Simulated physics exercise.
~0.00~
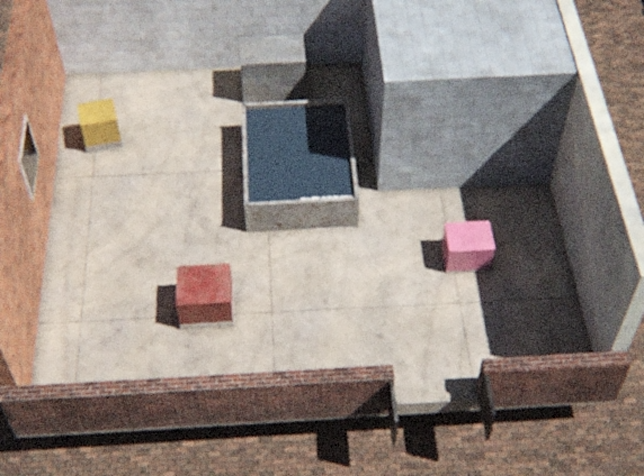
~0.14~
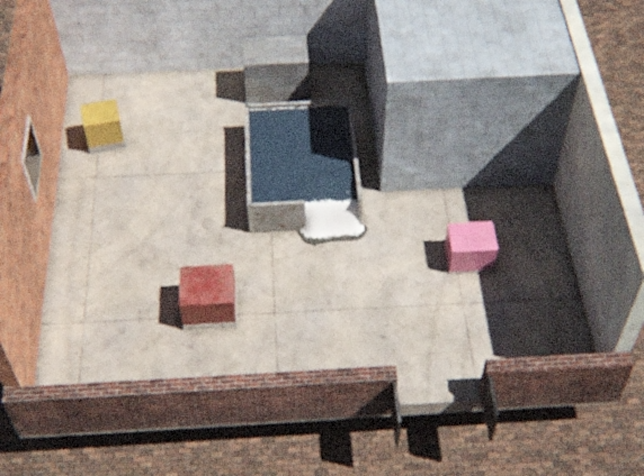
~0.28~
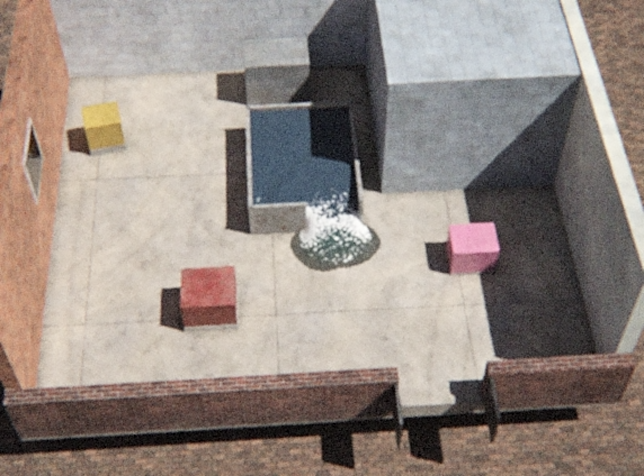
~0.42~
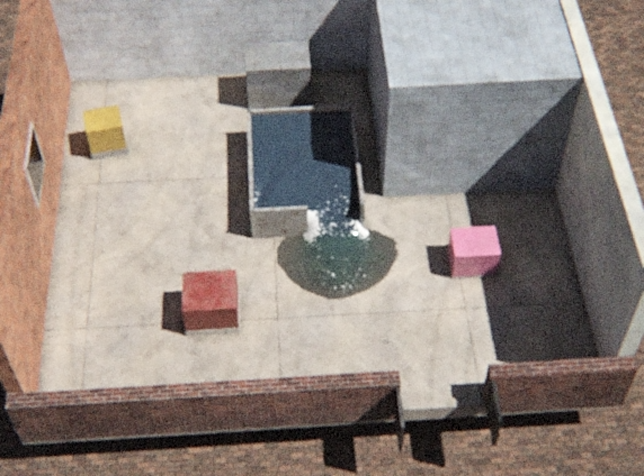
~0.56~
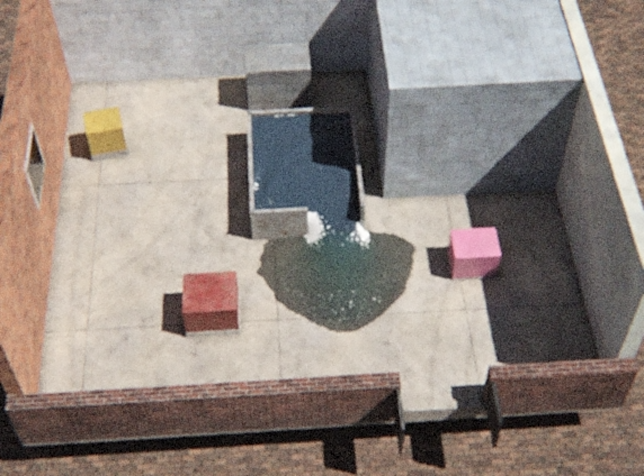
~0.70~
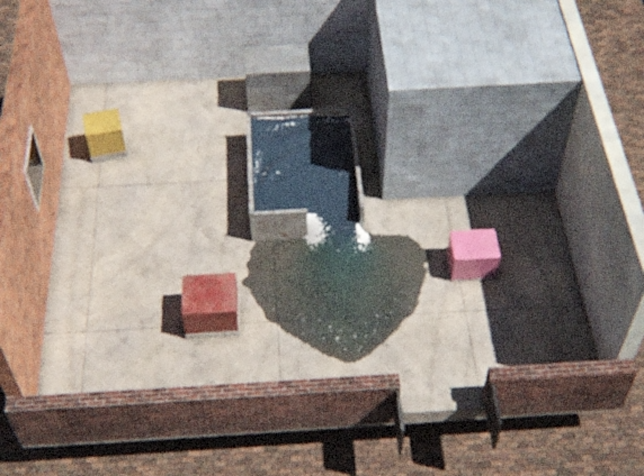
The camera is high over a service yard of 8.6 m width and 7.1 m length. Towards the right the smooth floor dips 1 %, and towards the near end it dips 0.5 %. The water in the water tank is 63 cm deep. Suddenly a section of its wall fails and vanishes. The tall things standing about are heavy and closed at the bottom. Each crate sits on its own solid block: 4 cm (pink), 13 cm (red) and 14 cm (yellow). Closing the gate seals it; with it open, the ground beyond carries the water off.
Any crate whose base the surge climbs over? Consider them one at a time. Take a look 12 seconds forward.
Pink crate climbed over, red crate not climbed over, yellow crate not climbed over.
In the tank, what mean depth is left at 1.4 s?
46 cm.
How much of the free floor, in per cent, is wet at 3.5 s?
Around 40 per cent wet.
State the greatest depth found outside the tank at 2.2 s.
Up to near 28 cm.
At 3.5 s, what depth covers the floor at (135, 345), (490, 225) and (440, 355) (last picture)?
Around 2 cm, 0 cm and 3 cm, in the order given.
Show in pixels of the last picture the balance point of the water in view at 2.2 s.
I'd put it close to (324, 243).
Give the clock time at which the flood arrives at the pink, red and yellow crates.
Arrival: Pink 1.0 s, red 0.9 s, yellow 6.5 s.
After 1.4 s water covers 25 % of the floor and is deepest (36 cm) near (345, 240); pink plinth reached, red plinth reached, yellow plinth not reached.
After 2.2 s water covers 30 % of the floor and is deepest (28 cm) near (345, 240); pink plinth reached, red plinth reached, yellow plinth not reached.
After 3.5 s water covers 40 % of the floor and is deepest (21 cm) near (598, 387); pink plinth reached, red plinth reached, yellow plinth not reached.
After 7.0 s water covers 60 % of the floor and is deepest (15 cm) near (598, 387); pink plinth reached, red plinth reached, yellow plinth reached.
After 12.0 s water covers 85 % of the floor and is deepest (9 cm) near (598, 387); highest at the pink plinth 11 cm, highest at the red plinth 7 cm, highest at the yellow plinth 3 cm.
